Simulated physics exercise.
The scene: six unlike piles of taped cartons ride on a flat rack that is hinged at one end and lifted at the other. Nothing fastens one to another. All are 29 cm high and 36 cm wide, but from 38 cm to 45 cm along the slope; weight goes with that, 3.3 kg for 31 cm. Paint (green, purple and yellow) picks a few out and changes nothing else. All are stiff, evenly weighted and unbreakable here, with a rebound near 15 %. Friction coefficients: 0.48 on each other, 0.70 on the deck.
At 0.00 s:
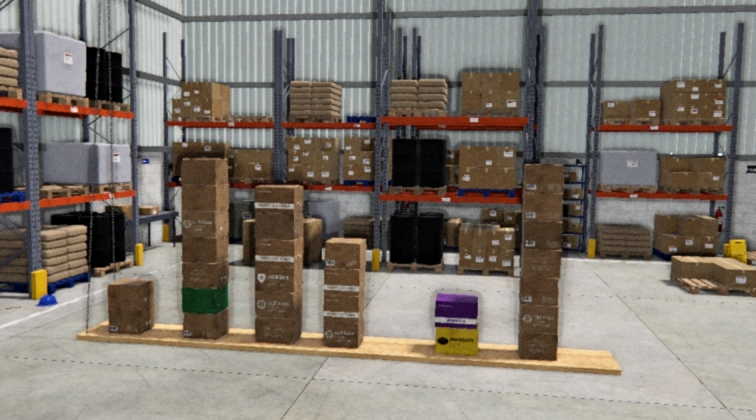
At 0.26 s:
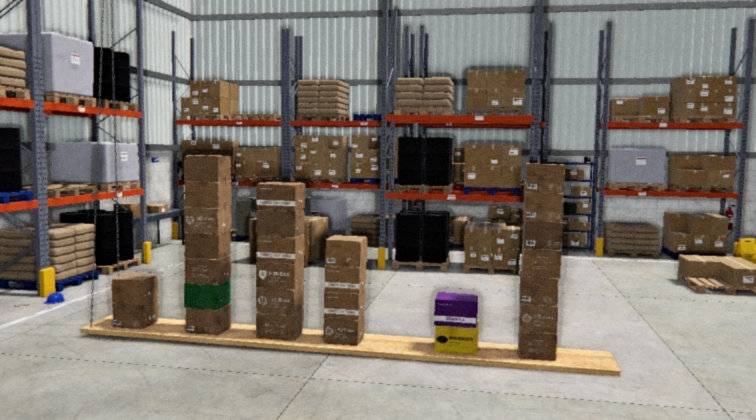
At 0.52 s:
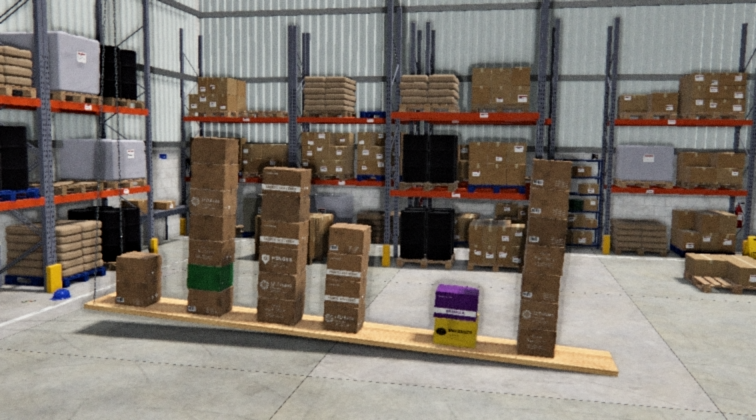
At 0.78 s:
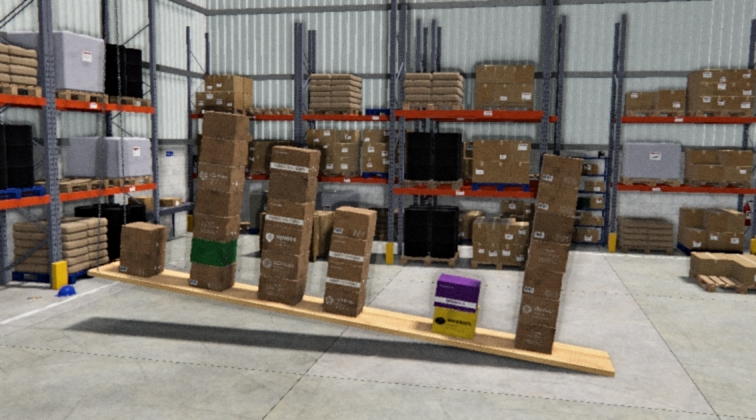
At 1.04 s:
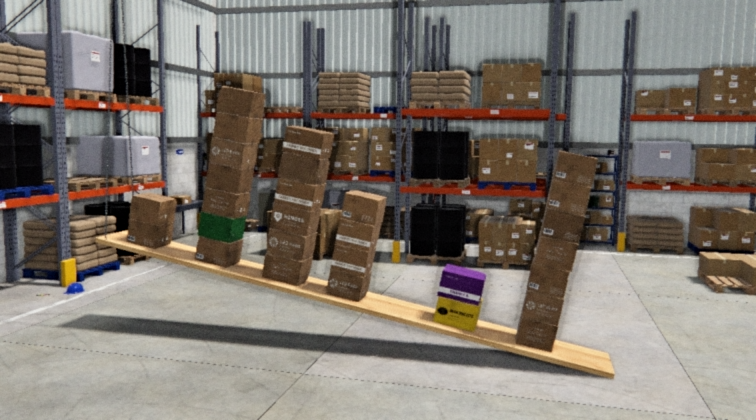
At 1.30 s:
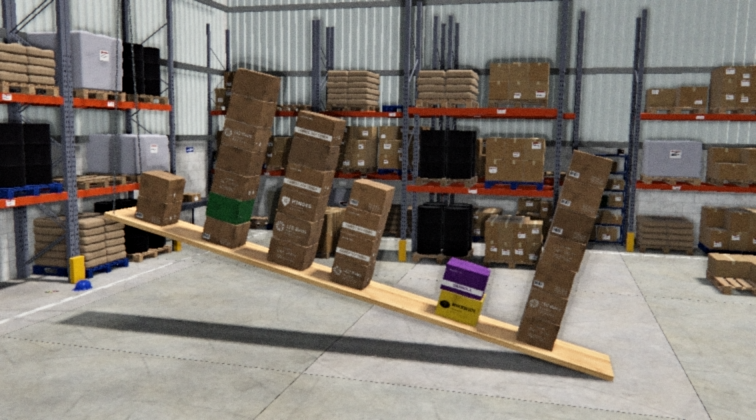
A long wooden platform holding six separate stacks of boxes rose steadily at its left end in a warehouse, and the stacks leaned to the right along with it, the taller ones bending slightly.
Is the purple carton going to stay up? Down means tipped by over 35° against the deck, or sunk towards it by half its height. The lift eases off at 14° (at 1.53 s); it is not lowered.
In the end the purple carton comes down.
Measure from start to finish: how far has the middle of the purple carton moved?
Some 85 cm.
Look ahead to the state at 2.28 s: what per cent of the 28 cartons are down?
By then 55 per cent.
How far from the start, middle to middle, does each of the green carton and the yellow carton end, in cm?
Moved: Green 110, yellow 40.
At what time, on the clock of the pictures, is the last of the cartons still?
Near 6.0 s.
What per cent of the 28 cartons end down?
About 90 per cent.
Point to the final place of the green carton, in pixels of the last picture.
Around (270, 223).
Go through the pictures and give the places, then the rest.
In the first picture (pixels give the middle of a visible side; the camera moves round a little; leans and shifts are taken against what carries them), middle of the deck's edge (331, 354) slope 0°; purple carton (456, 315); green carton (199, 301); yellow carton (457, 342); none has stirred.
Middle of the deck's edge (330, 351) slope 0°; purple carton (455, 314), in the second picture.
Middle of the deck's edge (329, 337) slope 3°; purple carton (456, 306), in the third picture.
Middle of the deck's edge (328, 319) slope 6°; purple carton (456, 297), in the fourth picture.
Middle of the deck's edge (331, 302) slope 10°; purple carton (460, 288), in the fifth picture.
Middle of the deck's edge (334, 289) slope 13°; purple carton (464, 282); green carton (223, 209); yellow carton (458, 308); movement in 3 of them, in the sixth picture.
After 1.80 s, slope 14°; none of the 28 cartons down, 20 disturbed; purple carton unmoved; green carton 14° from how it stood.
After 2.28 s, slope 14°; 15 of the 28 cartons down; purple carton unmoved; green carton 45° from how it stood.
After 3.22 s, slope 14°; 25 of the 28 cartons down; purple carton 29 cm lower; green carton 41° from how it stood, 12 cm lower.
In the end (6.0 s), slope 14°; 25 of the 28 cartons down; purple carton 29 cm lower; green carton 40° from how it stood, 12 cm lower; yellow carton 6 cm from its place. From the last view, middles, purple carton near (528, 318), green carton near (270, 223).
